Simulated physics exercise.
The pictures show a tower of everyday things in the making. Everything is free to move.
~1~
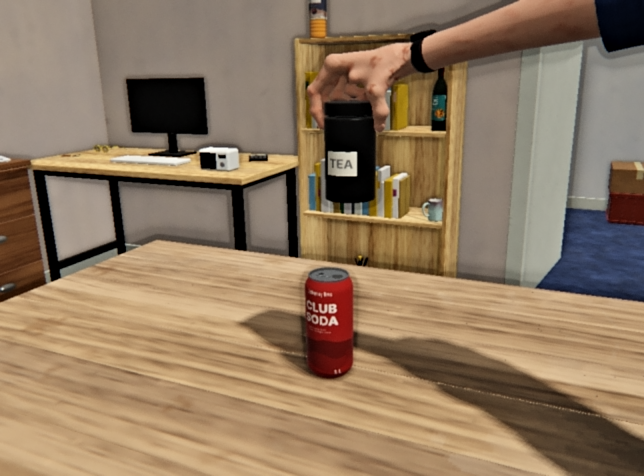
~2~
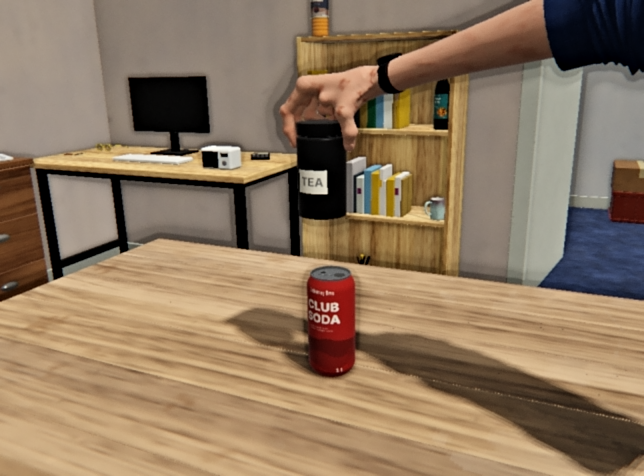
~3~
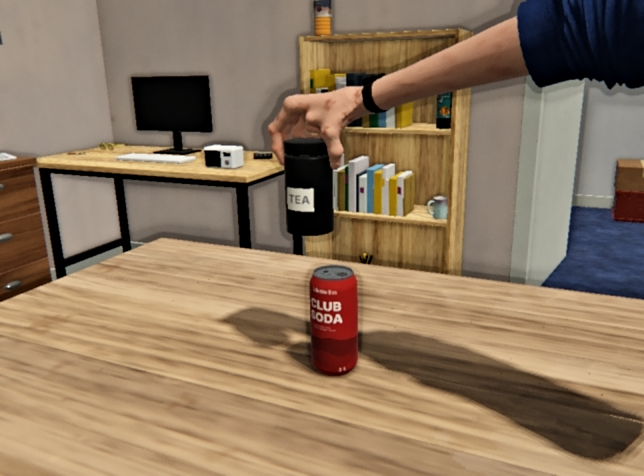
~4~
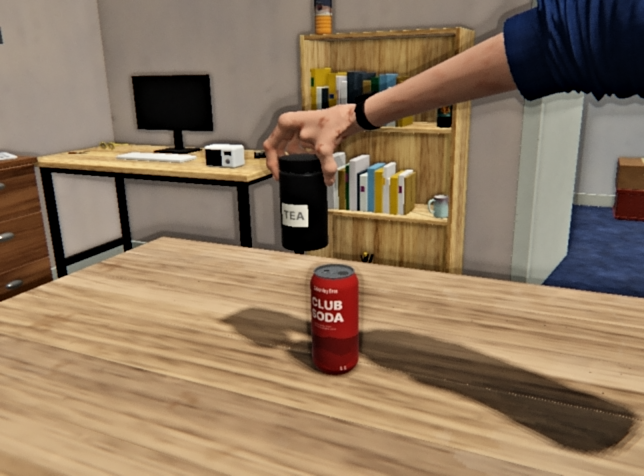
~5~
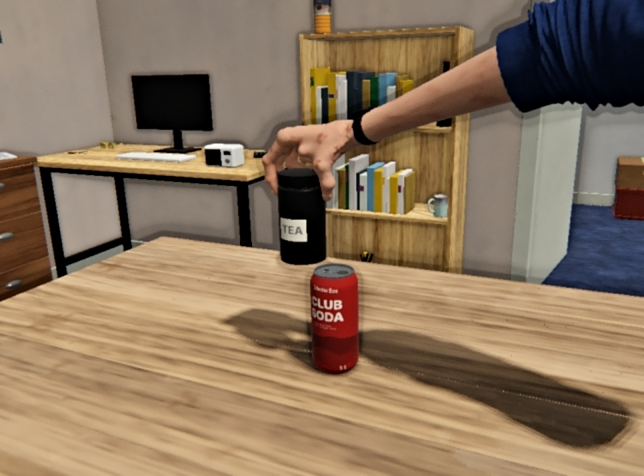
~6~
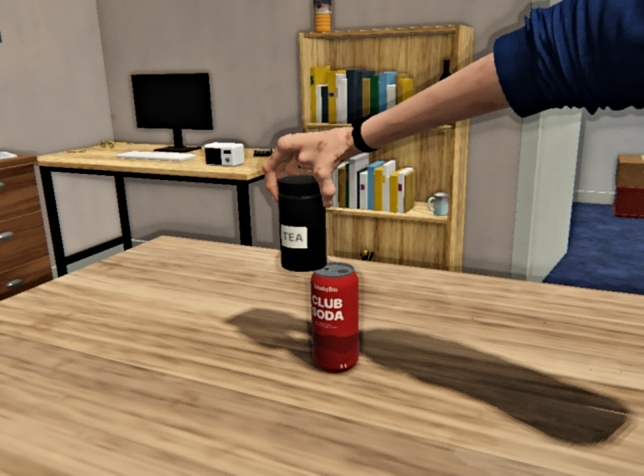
On a wooden table in a room with a desk and bookshelf, a hand lowered a black tea jar from above, drifting slightly left, until it was just over a red soda can that barely moved.
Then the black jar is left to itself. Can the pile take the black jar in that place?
As it turns out, it loses its balance.
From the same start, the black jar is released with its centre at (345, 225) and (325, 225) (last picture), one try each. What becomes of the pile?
First try: It holds; second try: It stays up.
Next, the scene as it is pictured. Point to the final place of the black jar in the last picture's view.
At about (250, 328).
Then, 0.30 s later than the last frame, black jar tilted by 39° near (281, 236).
Then, 0.40 s later than the last frame, black jar now fallen.
Then, 0.90 s later than the last frame, nothing new.
When it is over, fallen, black jar; red can as before. End places, in pixels of the last picture, black jar near (251, 328). The pile comes apart.
